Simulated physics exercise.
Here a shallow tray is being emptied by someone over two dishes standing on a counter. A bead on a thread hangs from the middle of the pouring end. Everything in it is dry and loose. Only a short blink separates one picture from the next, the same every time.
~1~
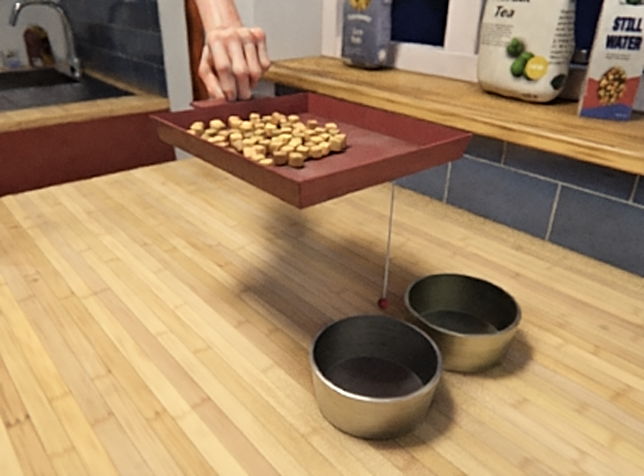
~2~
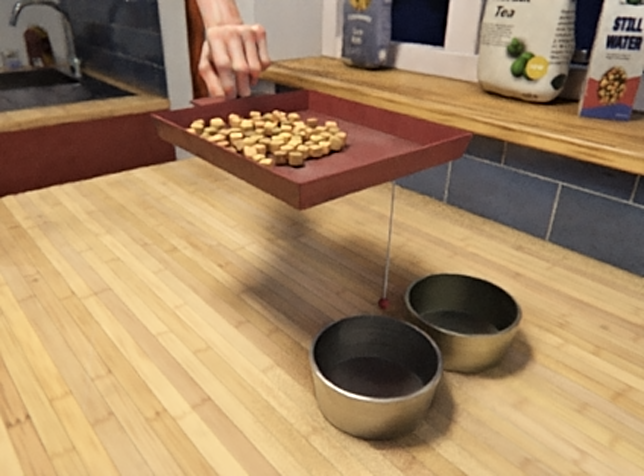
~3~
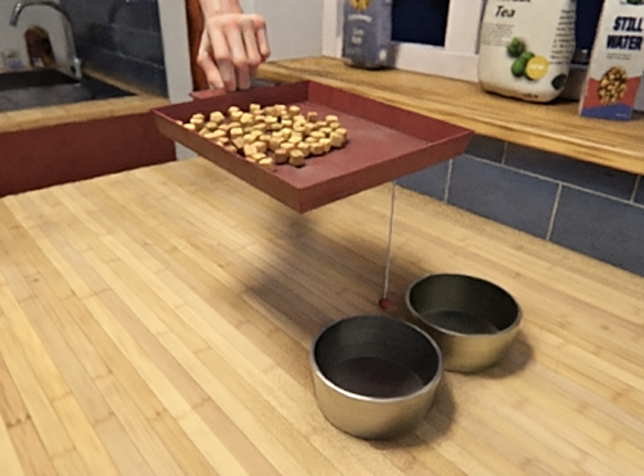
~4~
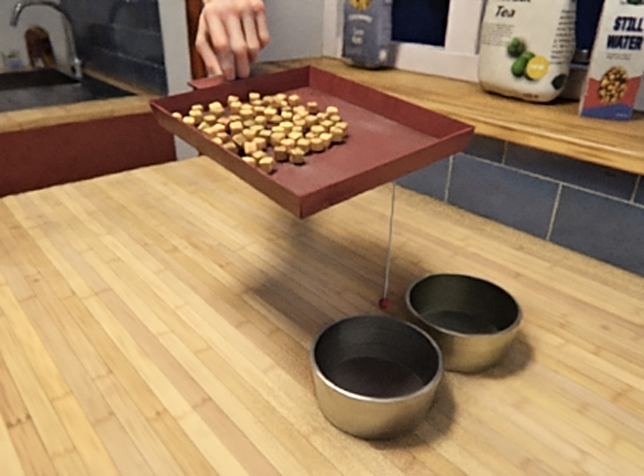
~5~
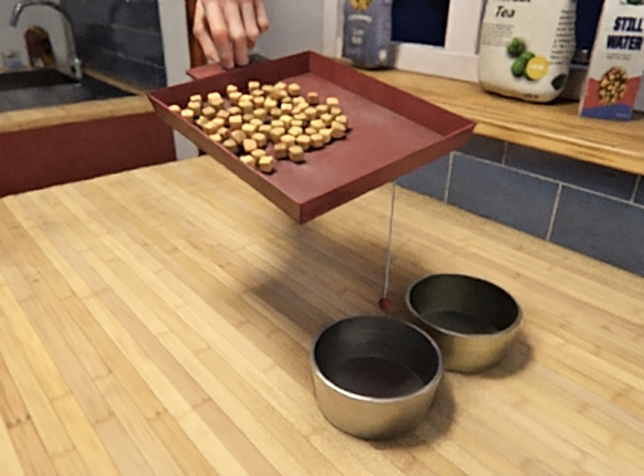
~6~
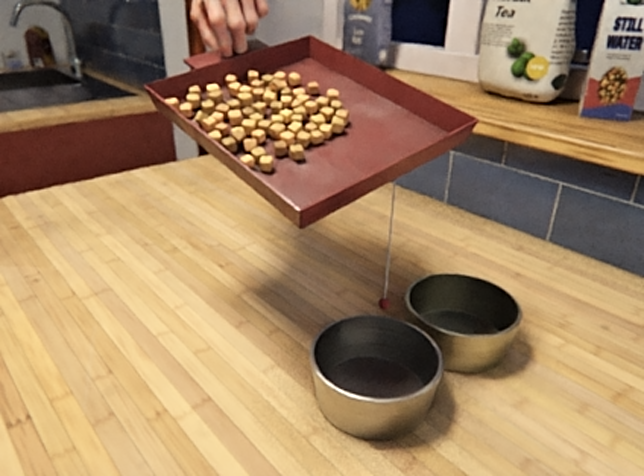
In a kitchen with a dark-tiled wall, a light wooden counter is seen from slightly above by a still camera. A hand at the upper left holds a shallow dark red tray of small tan cubes, with a red bead hanging on a thread beneath it, near two empty metal bowls. The hand slowly raises the tray's back edge, tilting it forward with its near corner lowest, while the cubes stay bunched toward the left.
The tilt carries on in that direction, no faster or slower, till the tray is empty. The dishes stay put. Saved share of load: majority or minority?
By the end, the dishes are holding not even half of the load, I'd say.
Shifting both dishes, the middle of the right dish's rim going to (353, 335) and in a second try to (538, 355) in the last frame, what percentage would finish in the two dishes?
80 % and 0 %.
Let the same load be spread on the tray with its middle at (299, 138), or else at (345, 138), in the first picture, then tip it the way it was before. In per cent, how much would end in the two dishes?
Roughly 40 per cent, then roughly 40 per cent.
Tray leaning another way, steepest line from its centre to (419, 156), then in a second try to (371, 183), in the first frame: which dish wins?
Outcome one: The right side; outcome two: The left side.
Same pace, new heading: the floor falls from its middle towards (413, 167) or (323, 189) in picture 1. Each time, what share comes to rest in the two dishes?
In order, some 80 % and some 30 %.
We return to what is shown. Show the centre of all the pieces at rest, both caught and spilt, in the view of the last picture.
I'd put the middle somewhere around (303, 410).
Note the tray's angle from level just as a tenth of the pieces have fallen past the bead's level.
Roughly 110 degrees from level.
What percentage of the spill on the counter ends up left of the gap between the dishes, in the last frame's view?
90 per cent, roughly.
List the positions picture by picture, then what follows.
The first picture shows corners of the pouring end at (301, 178) and (464, 133), level; middle of the load at (277, 136), small wooden cubes; left dish at (423, 406); right dish at (507, 344); bead on its thread at (384, 303).
The second picture shows corners of the pouring end at (301, 179) and (464, 132), level; middle of the load at (278, 135).
The third picture shows corners of the pouring end at (301, 184) and (466, 130), tipped barely, lowest at the left corner; middle of the load at (278, 130).
The fourth picture shows corners of the pouring end at (301, 190) and (467, 126), tipped a little, lowest at the left corner; middle of the load at (278, 123).
The fifth picture shows corners of the pouring end at (301, 197) and (468, 122), tipped a little, lowest at the left corner; middle of the load at (277, 116).
The sixth picture shows corners of the pouring end at (301, 204) and (470, 119), tipped clearly, lowest at the left corner; middle of the load at (277, 109); left dish at (424, 406); right dish at (508, 344).
Soon after the last picture, tray tipped steeply; all on the tray.
A little later, tray tipped past a quarter turn; nearly all on the tray; a stray few in the air.
Later still, tray tipped past a quarter turn; about a quarter in the left dish; about two thirds outside both.
At rest, tray tipped past a quarter turn; about a quarter in the left dish; none in the right dish; about two thirds outside both.
